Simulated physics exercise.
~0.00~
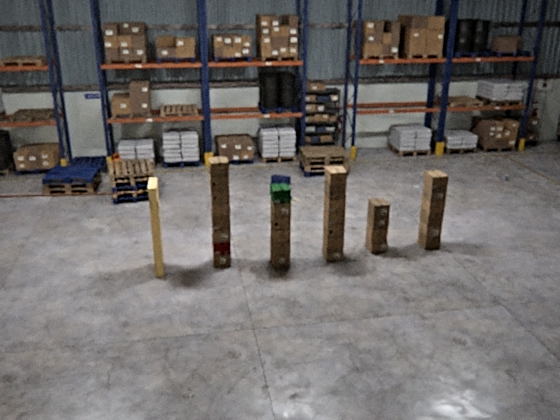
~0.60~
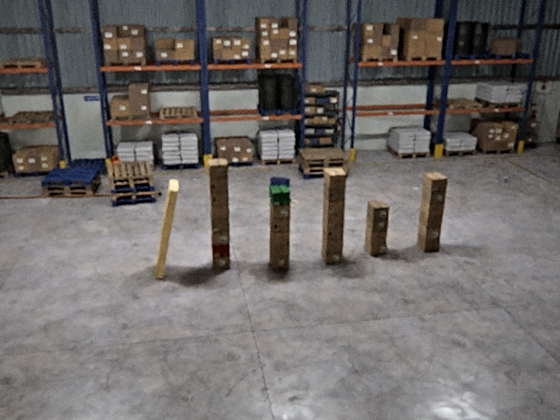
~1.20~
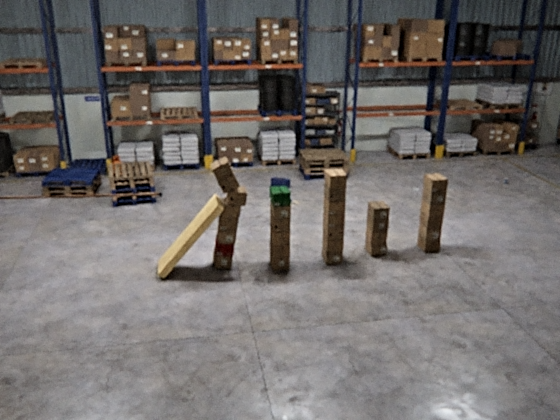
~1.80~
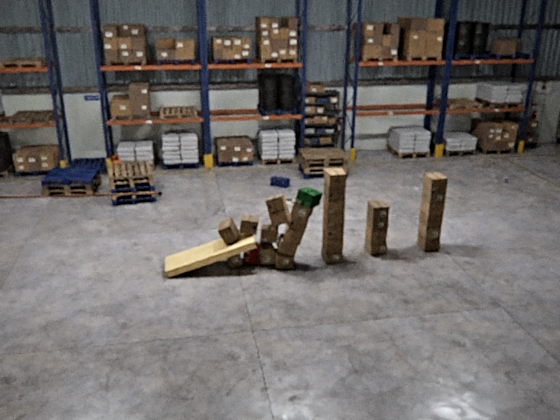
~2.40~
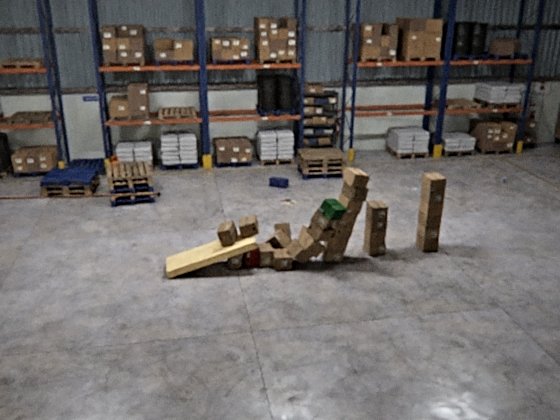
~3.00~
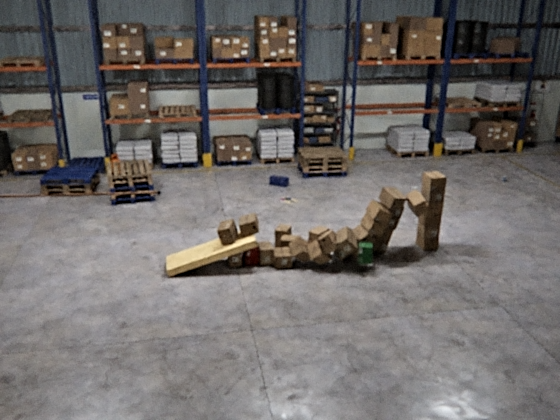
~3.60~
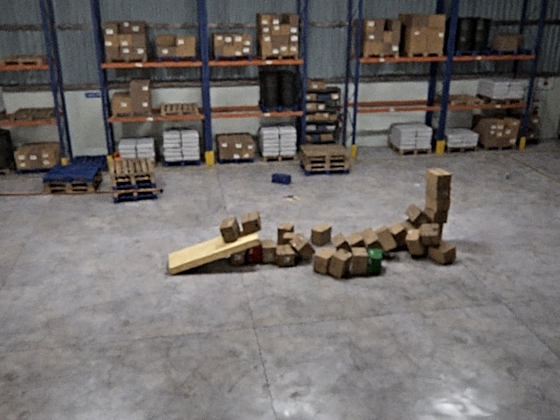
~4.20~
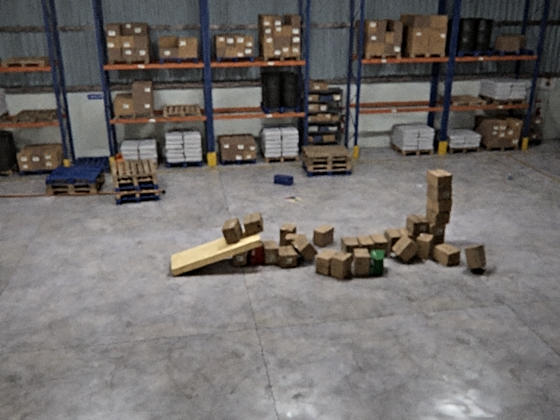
On a warehouse floor, a pale board tips right into a row of stacked-carton columns, which topple one after another and break into separate boxes, leaving the board slanted low at the left, boxes scattered in a line, and a short stack still standing at the right.
